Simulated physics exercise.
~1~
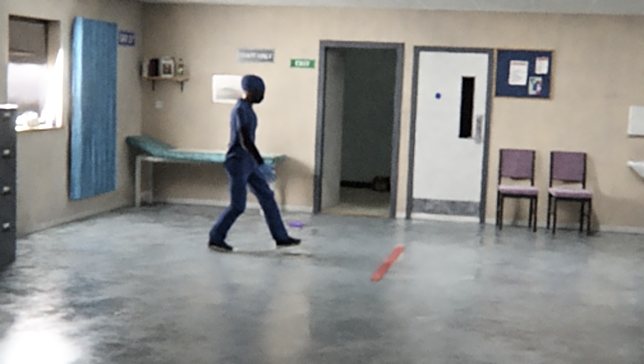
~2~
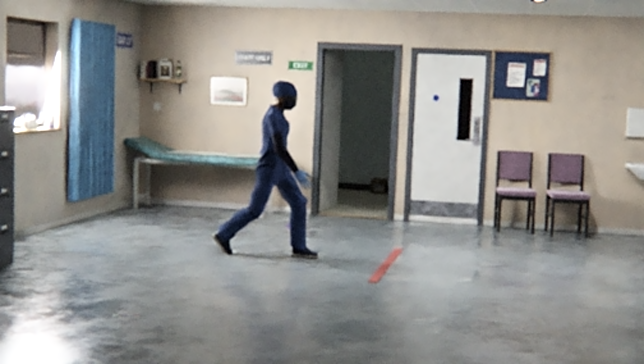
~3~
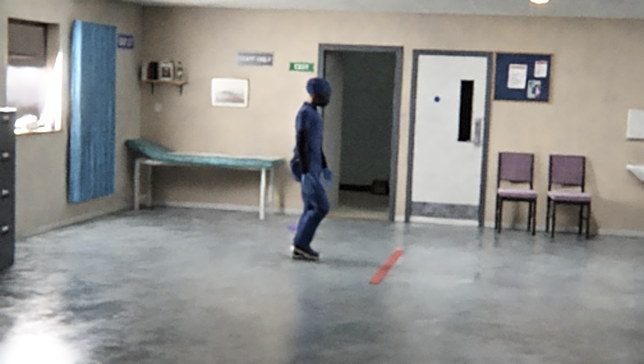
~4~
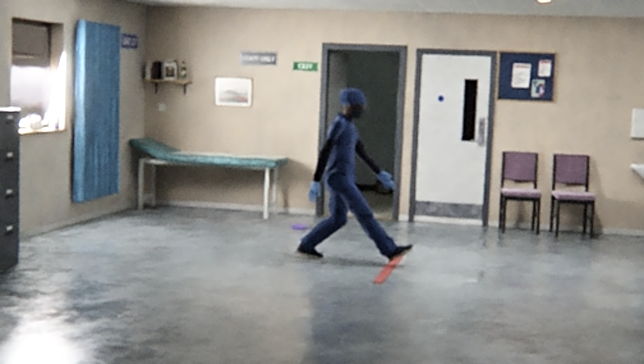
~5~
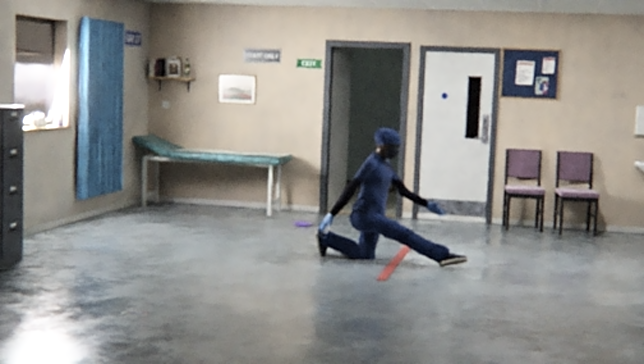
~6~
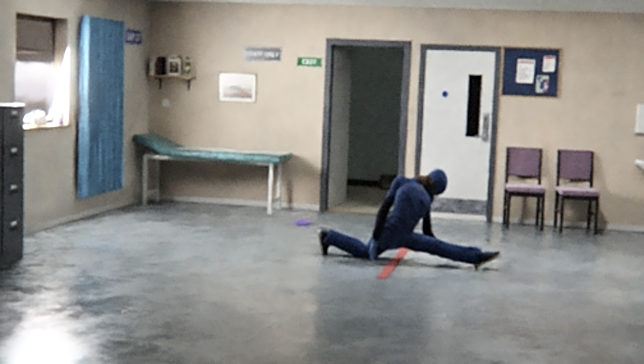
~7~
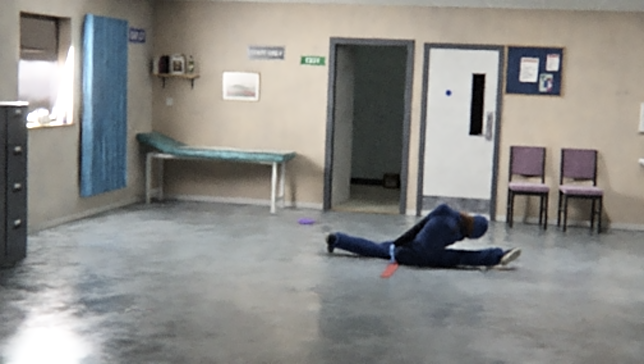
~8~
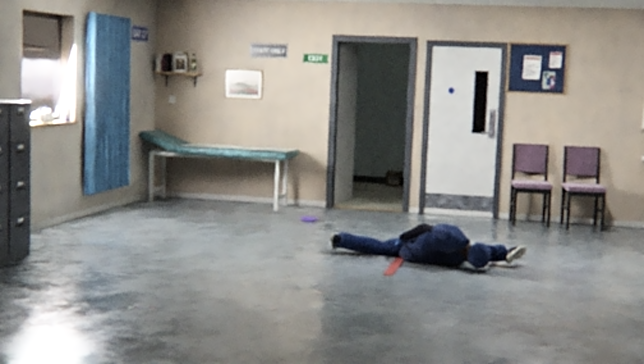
The clip opens on a clinic-like room with a teal-topped couch, two chairs and a dark open doorway, as a figure in dark blue clothes and a head covering walks right towards a red strip on the grey floor. The view sways slightly. Reaching the strip, the visitor takes a long stride, arms apart, and drops low with the front leg stretched forward and the back knee down. The torso then folds forward and sinks to the right over the outstretched leg. The visitor ends flat on the floor, legs spread left and right, chest past the strip.
